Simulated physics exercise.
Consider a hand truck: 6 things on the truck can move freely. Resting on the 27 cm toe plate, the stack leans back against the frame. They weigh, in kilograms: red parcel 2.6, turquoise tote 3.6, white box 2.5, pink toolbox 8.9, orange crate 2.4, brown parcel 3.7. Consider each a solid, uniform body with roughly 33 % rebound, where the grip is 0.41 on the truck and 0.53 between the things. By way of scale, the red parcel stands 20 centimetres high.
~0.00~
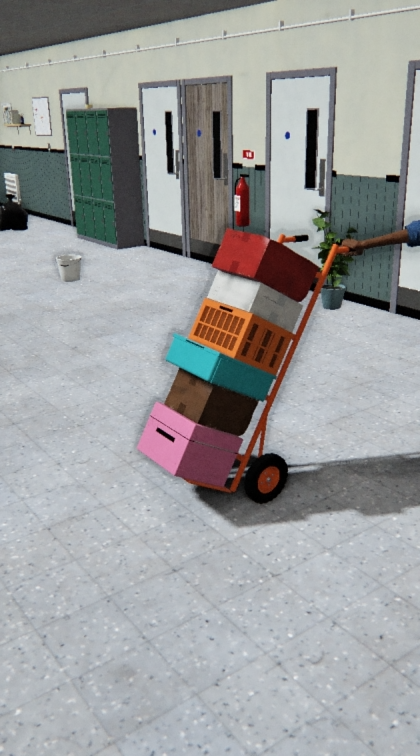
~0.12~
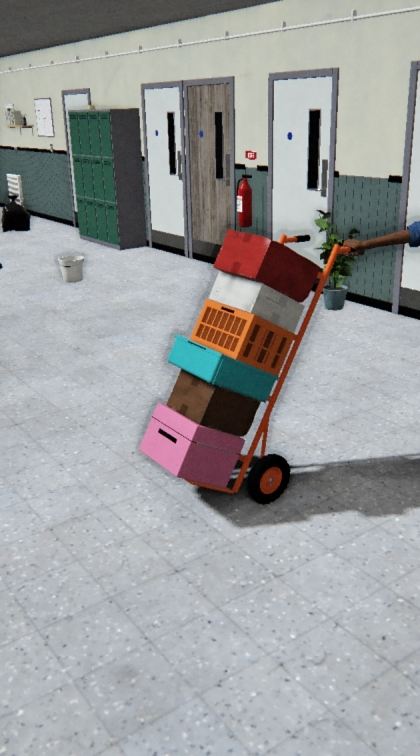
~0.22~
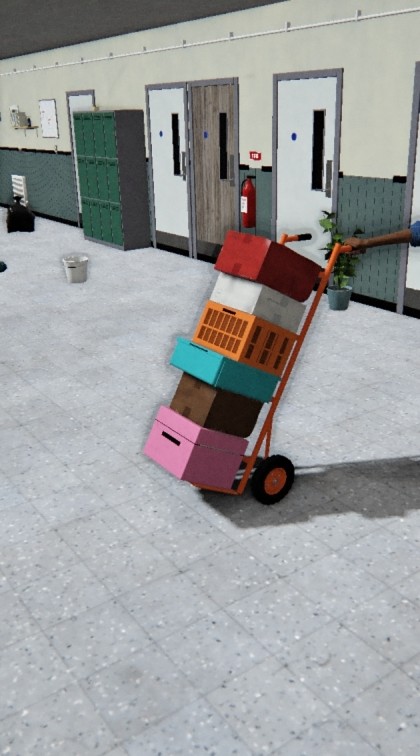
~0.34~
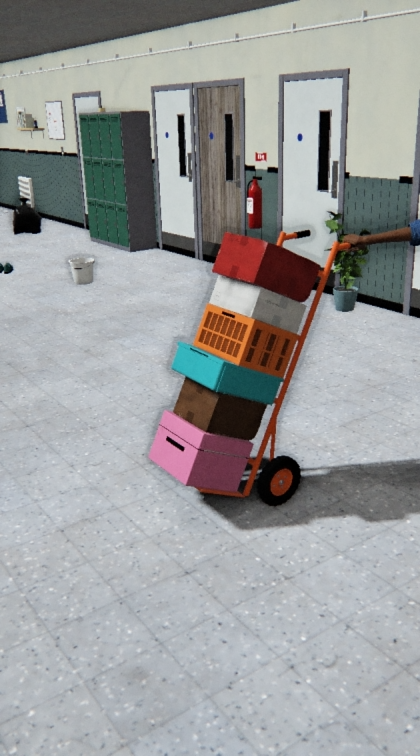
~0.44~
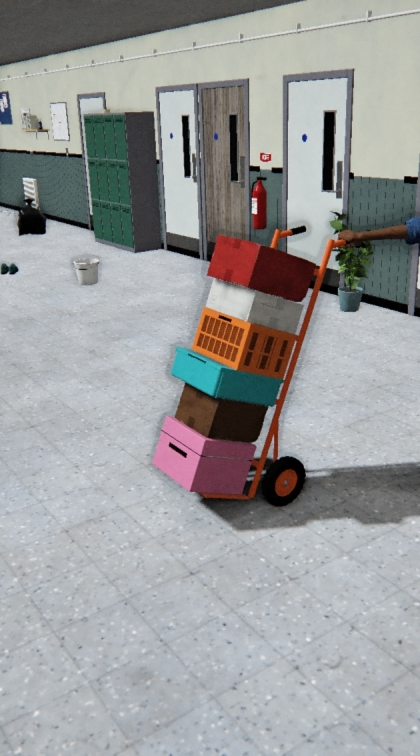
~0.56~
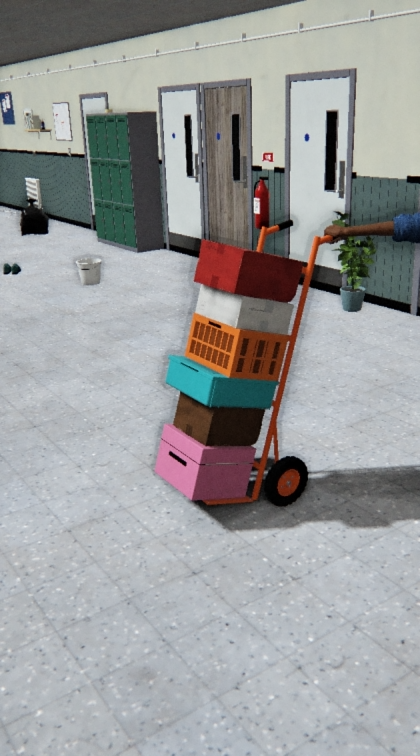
An orange hand truck stacked with six colourful boxes and crates, a pink one at the bottom and a red one on top, was gradually tilted more upright by someone's hand in a hallway.
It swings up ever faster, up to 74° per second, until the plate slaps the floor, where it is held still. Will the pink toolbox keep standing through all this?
Yes, it keeps its footing.
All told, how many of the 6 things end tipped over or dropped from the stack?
5.
After 1.16 s, truck upright; pink toolbox tipped 10° from how it sat near (198, 478); red parcel tipped 12° from how it sat; white box tipped 12° from how it sat.
After 2.36 s, truck upright; red parcel and white box now dropped from the stack; pink toolbox tipped 6° from how it sat near (200, 478); orange crate tipped 50° from how it sat.
After 2.56 s, truck upright; turquoise tote and orange crate now dropped from the stack; brown parcel on its side.
After 2.96 s, truck upright; brown parcel upside down.
At rest (3.8 s), dropped from the stack and tipped over, red parcel, turquoise tote, white box and orange crate; tipped over on the truck, brown parcel; pink toolbox in place, give or take 10 cm. Seen from the same camera at the end, pink toolbox near (203, 478).
